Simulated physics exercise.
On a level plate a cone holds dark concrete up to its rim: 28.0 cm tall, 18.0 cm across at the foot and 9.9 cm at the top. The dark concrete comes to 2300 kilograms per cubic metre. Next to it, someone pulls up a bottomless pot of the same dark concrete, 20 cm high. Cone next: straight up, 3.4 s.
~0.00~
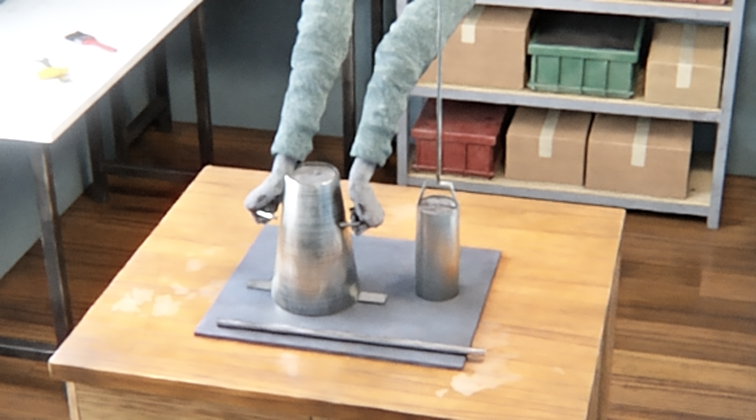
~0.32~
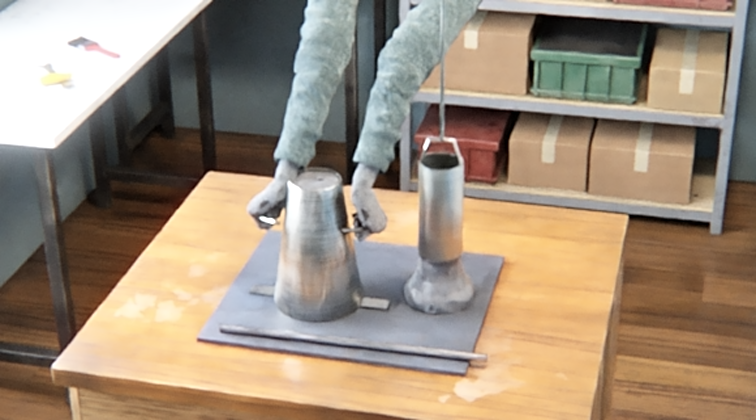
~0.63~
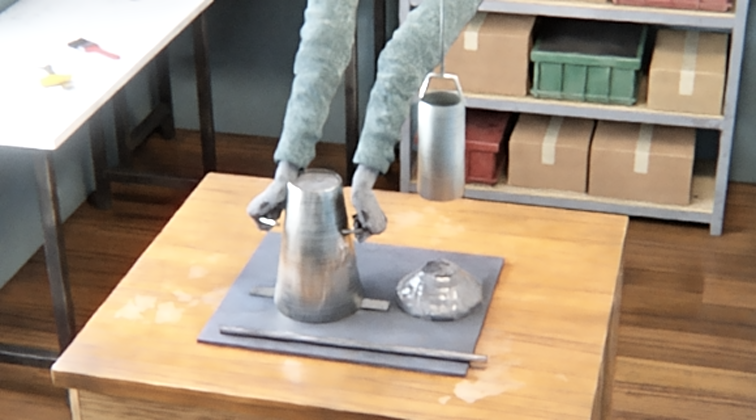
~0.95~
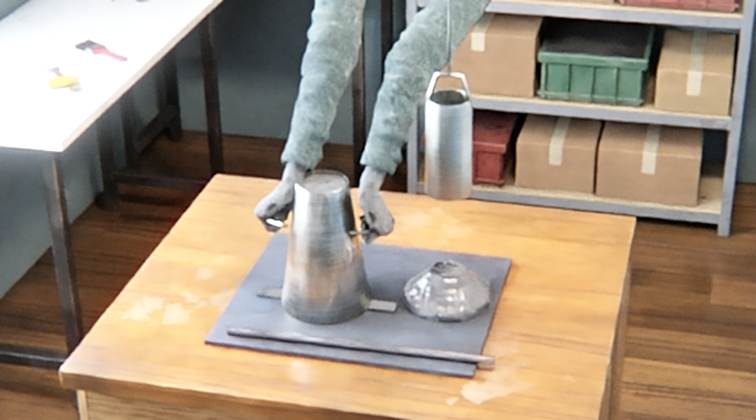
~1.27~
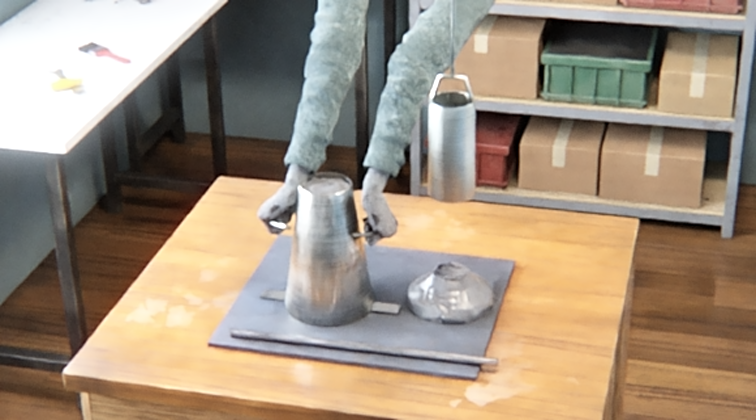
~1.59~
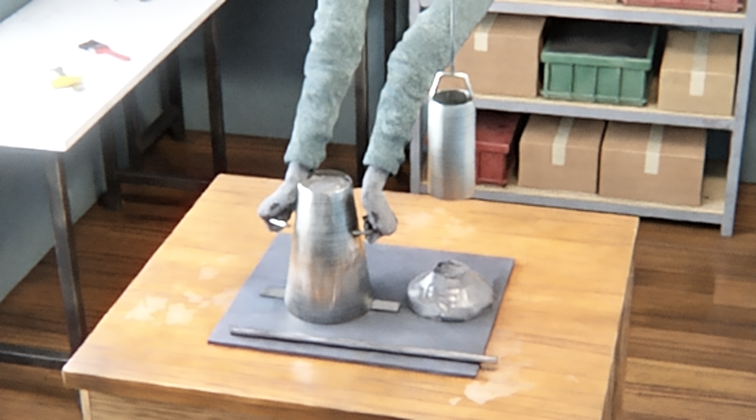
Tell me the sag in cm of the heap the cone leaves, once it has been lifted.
I would say about 19 cm.
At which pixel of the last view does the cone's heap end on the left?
Around (248, 305).
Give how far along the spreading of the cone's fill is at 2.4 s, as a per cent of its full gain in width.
About 70 %.
After 2.4 s, the cone is up 6.1 cm; the dark concrete has come down 13 cm to 15 cm and is 30 cm wide.
After 3.3 s, the cone is up 18 cm; the dark concrete has come down 19 cm to 9.2 cm and is 34 cm wide.
After 4.1 s, the cone is up 28 cm; the dark concrete has come down 19 cm to 9.1 cm and is 34 cm wide.
After 5.2 s, the cone is clear; the dark concrete has come down 19 cm to 9.0 cm and is 34 cm wide.
After 5.7 s, at rest, the cone is clear; the dark concrete has come down 19 cm to 9.0 cm and is 34 cm wide.
